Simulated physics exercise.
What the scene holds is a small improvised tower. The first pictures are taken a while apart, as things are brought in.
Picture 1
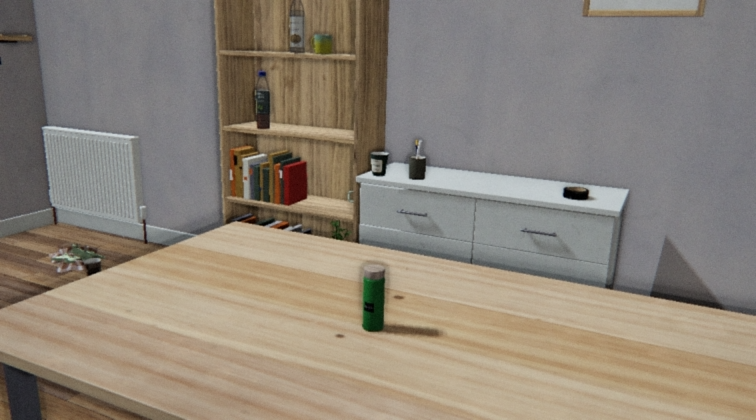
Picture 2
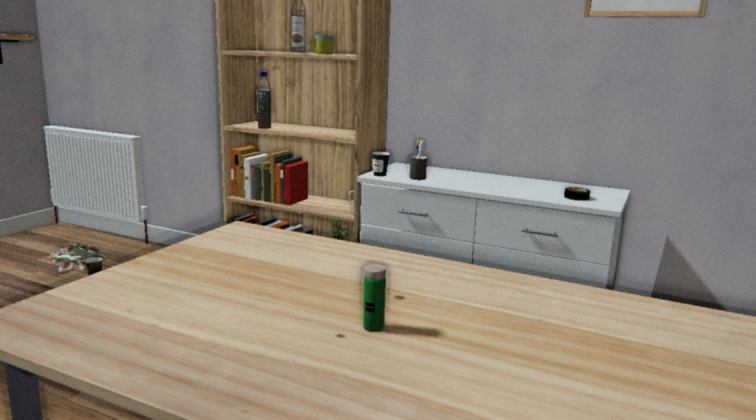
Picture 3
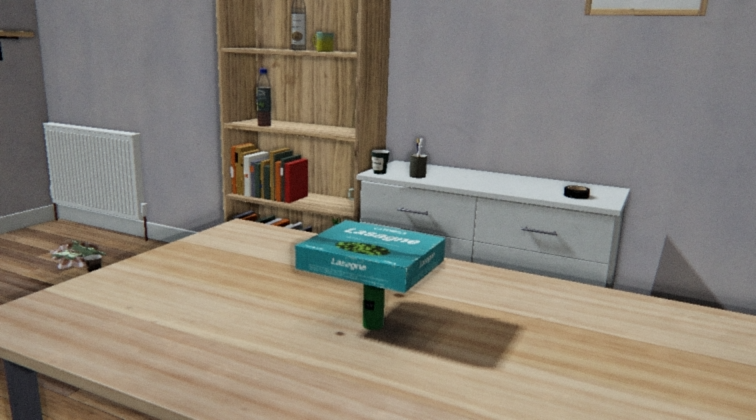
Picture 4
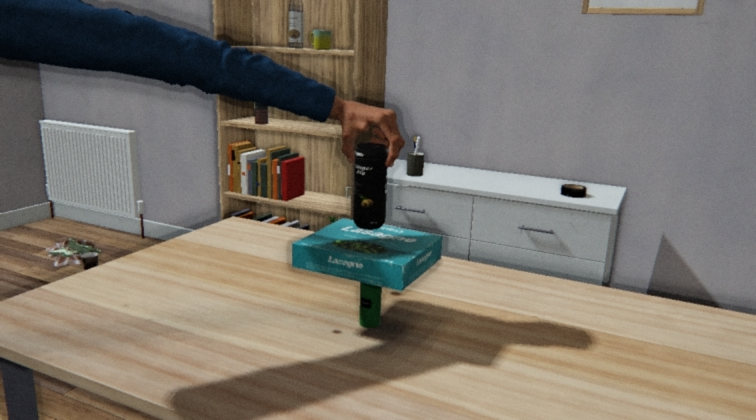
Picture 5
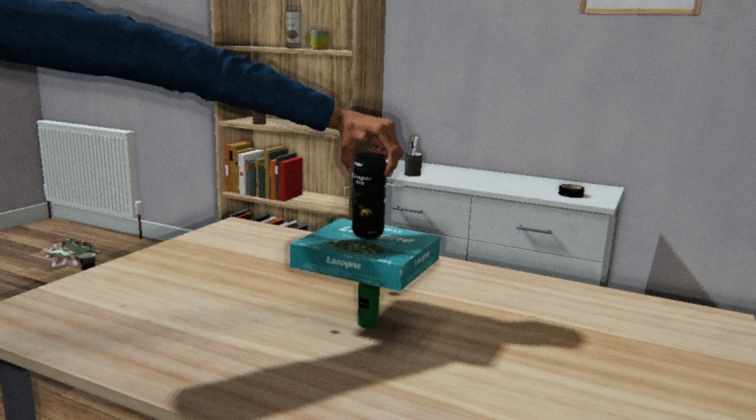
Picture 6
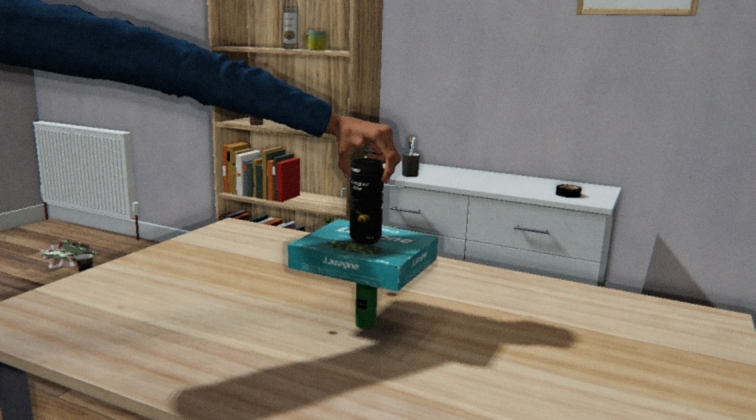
An arm in a dark blue sleeve reaches in from the left over a pale wooden table, seen from slightly above in a grey-walled room. Behind stand a white radiator, a wooden bookshelf and white drawers, while a small green cylinder stands upright on the table. A turquoise lasagne packet appears on top of the cylinder, then the hand lowers a black can onto it as the view shifts very slightly.
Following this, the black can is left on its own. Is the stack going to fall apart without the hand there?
The stack is left undisturbed.
Then, 0.50 s on from there, no change.
Then, 1.30 s on from there, black can resting near (367, 202).
In the end, all 3 unmoved. At the end, from the last picture's camera, black can near (367, 202). The stack stays up.
